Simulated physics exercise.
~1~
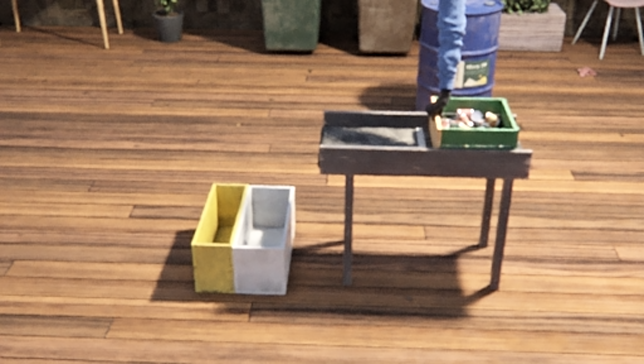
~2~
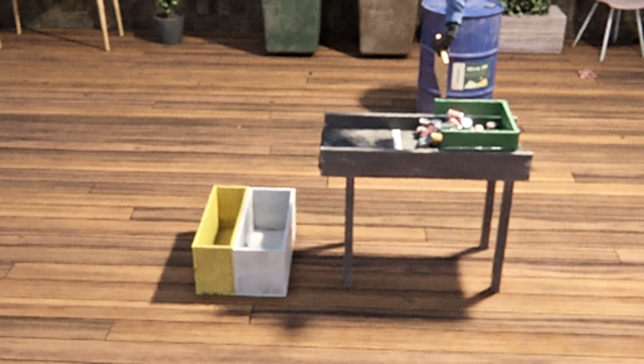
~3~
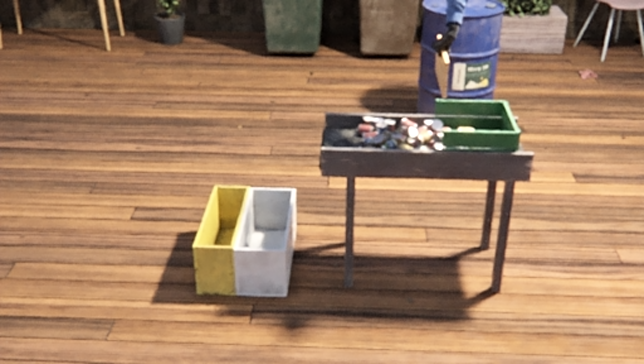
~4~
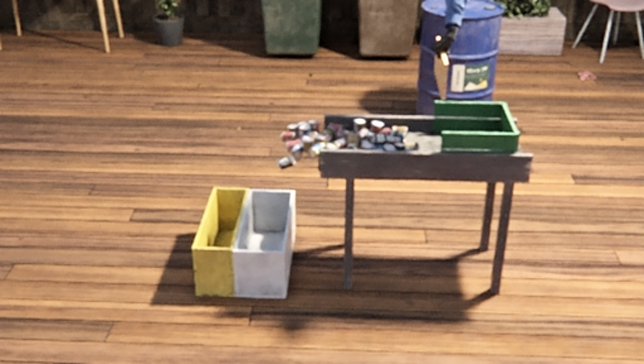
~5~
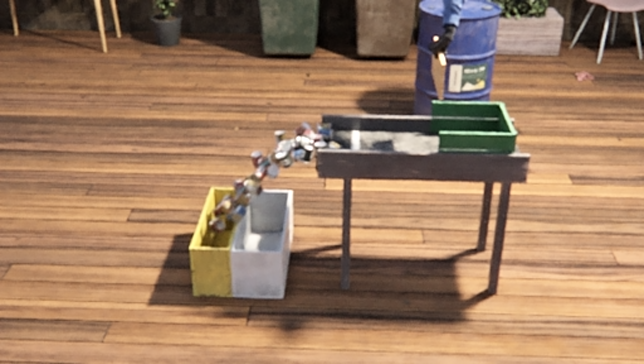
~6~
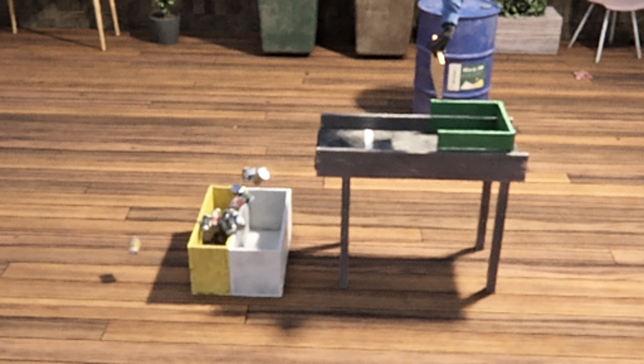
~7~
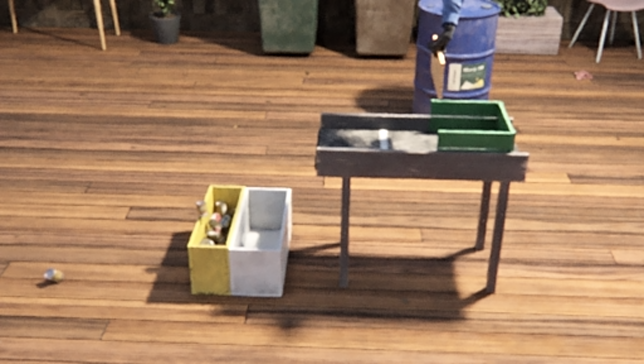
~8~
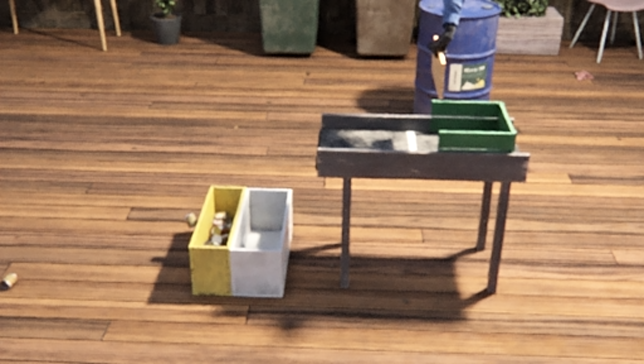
A dark belt on legs stands on a sunlit plank deck, seen from slightly above, with a green pen of small tins at its right end and a yellow box and a white box on the floor to the left. Beside a blue barrel, a blue arm with a dark hand lifts the gate from the pen. The loose tins slide left along the belt with a white stripe and spill off the end in a stream. They arc over the nearer white box, and most drop into the yellow one. A couple land beyond it on the planks, leaving the pen empty.
